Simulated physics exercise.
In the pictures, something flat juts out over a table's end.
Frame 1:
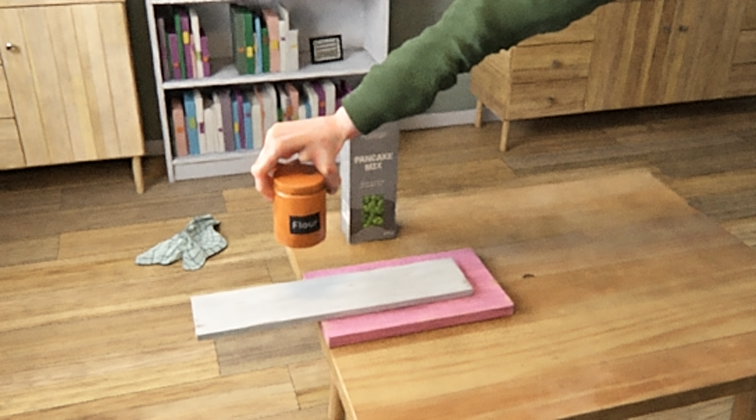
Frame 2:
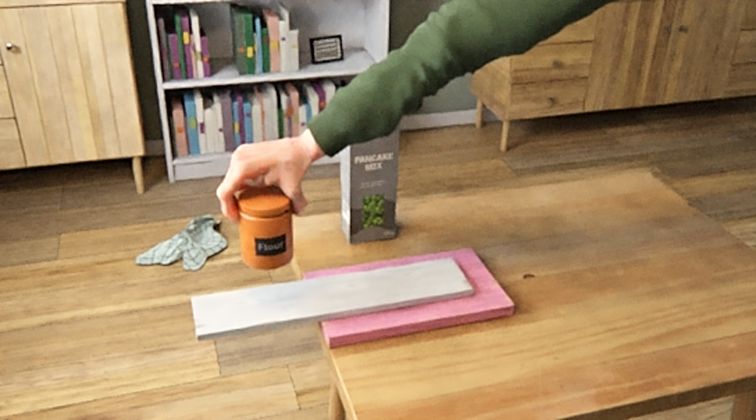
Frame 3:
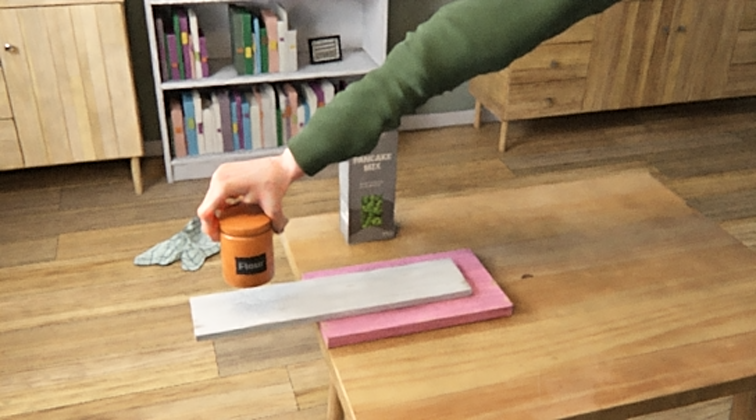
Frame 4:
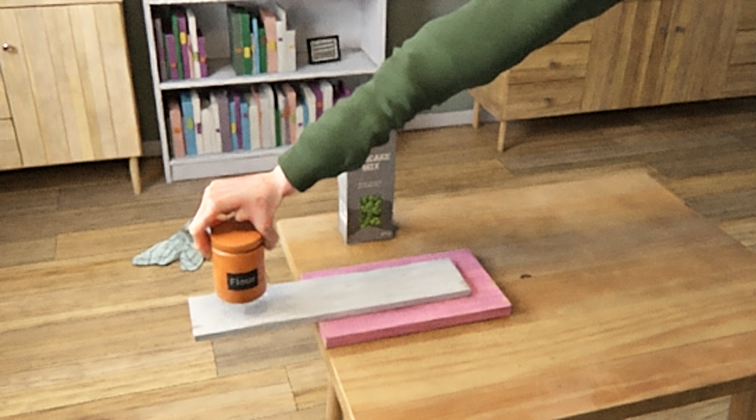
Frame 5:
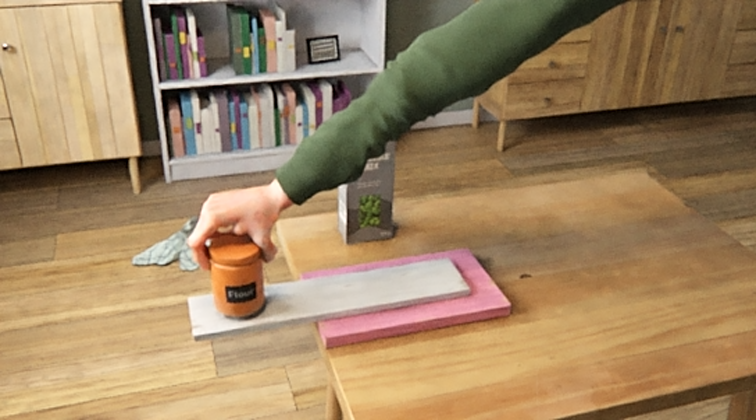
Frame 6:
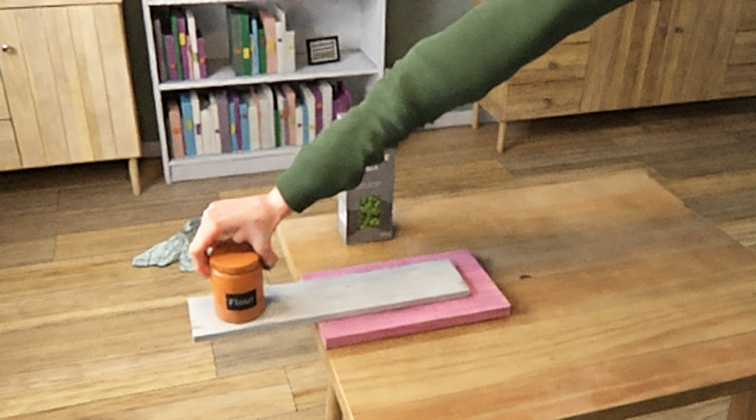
A hand in a green sleeve, reaching in from the upper right, carries an orange flour jar leftward and down, then sets it on the outer end of a white plank, still gripping it. The plank lies across a pink slab and juts past the left edge of a wooden table, near a grey carton. The fixed, slightly raised view shows a wood-floored room with a bookshelf, cabinets and crumpled cloth behind.
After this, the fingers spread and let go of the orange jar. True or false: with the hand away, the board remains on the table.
False, it comes off.
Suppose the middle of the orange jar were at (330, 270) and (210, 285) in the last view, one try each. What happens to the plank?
The first time it does not fall; the second time it drops.
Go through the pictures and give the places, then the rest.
In the first picture, on its way; orange jar (300, 205); grey carton (369, 177).
In the second picture, on its way; orange jar (266, 227); pink slab (406, 294).
In the third picture, on its way; orange jar (248, 245); white plank (333, 297).
In the fourth picture, on its way; orange jar (239, 261); grey carton (366, 178).
In the fifth picture, on its way; orange jar (237, 274); pink slab (403, 294).
In the sixth picture, in place under the hand; orange jar (238, 281); white plank (332, 298).
Then, 0.40 s after the last picture, orange jar now down on the floor or falling; white plank tipped 64° from how it was.
Then, 0.60 s after the last picture, white plank now down on the floor or falling.
Then, 0.70 s after the last picture, things are still on the move.
Then, 1.00 s after the last picture, as before.
By the end, down on the floor or falling, orange jar and white plank; the other 2 in place. The plank goes over.
